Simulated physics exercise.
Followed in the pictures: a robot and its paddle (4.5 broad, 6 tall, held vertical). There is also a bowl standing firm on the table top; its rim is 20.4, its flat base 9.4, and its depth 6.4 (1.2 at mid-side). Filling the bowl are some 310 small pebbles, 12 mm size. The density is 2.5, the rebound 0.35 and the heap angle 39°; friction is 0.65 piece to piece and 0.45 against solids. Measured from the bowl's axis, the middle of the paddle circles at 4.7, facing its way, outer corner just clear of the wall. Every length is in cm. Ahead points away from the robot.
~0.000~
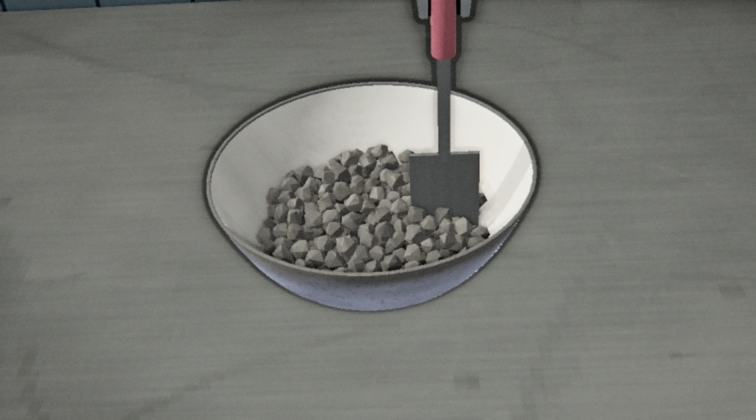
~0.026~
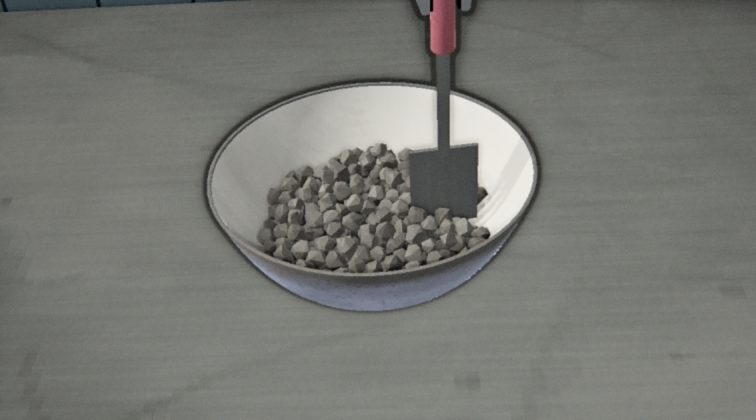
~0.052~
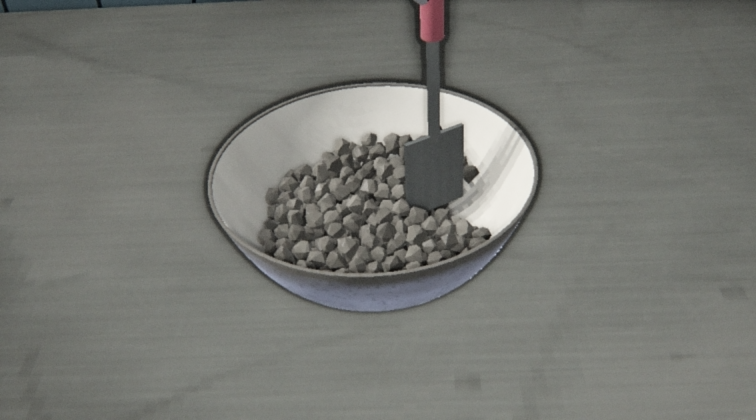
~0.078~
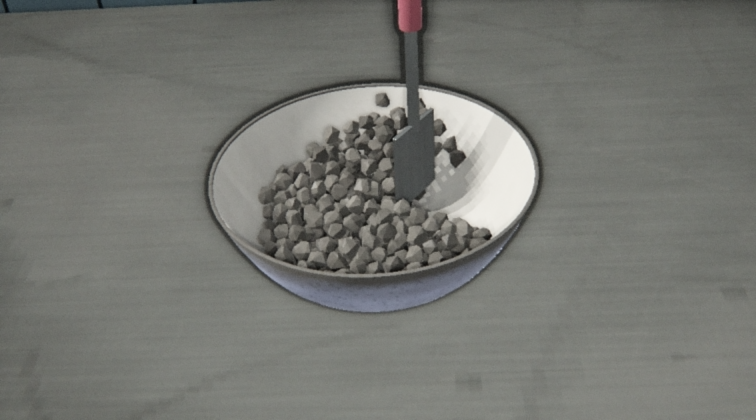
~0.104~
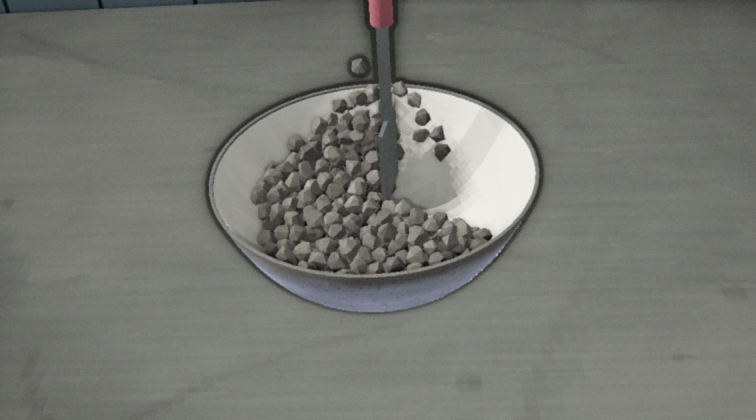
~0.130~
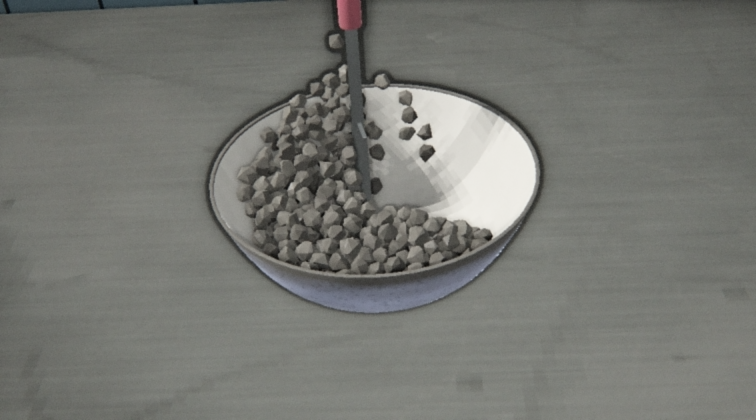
White bowl of grey pebbles on a table, a red-handled paddle sweeping leftward through them, heaping stones against the far left side.
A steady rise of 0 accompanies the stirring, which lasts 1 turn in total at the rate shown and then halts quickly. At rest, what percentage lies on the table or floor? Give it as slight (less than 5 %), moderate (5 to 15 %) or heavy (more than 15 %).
It is heavy.
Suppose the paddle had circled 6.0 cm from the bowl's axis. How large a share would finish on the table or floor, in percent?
Close to 20 in a hundred then.
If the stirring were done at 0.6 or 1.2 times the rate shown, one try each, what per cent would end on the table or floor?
Roughly 10 and 45 per cent.
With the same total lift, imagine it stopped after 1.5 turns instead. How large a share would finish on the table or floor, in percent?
Roughly 40 percent would end up there.
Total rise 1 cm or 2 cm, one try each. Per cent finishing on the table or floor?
I'd reckon around 25 and 20 per cent.
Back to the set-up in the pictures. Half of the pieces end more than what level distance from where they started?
Around 10 centimetres.
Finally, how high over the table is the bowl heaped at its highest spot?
I'd say close to 6.0 centimetres.
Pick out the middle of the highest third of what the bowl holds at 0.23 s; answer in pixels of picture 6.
About (269, 222) in the last picture.
By 0.23 s, 198° round, highest piece 10 above the table; 285 in the bowl, 28 in flight or on the tool.
By 0.33 s, 294° round, highest piece 10 above the table; 253 in the bowl, 26 on the table or floor, 34 in flight or on the tool.
By 0.58 s, 0° round, highest piece 7 above the table; 211 in the bowl, 101 on the table or floor, 1 in flight or on the tool.
By 1.28 s, 0° round, highest piece 7 above the table; 211 in the bowl, 102 on the table or floor.
Final count, 211 in the bowl, 102 on the table or floor. That is 33 % on the table or floor.
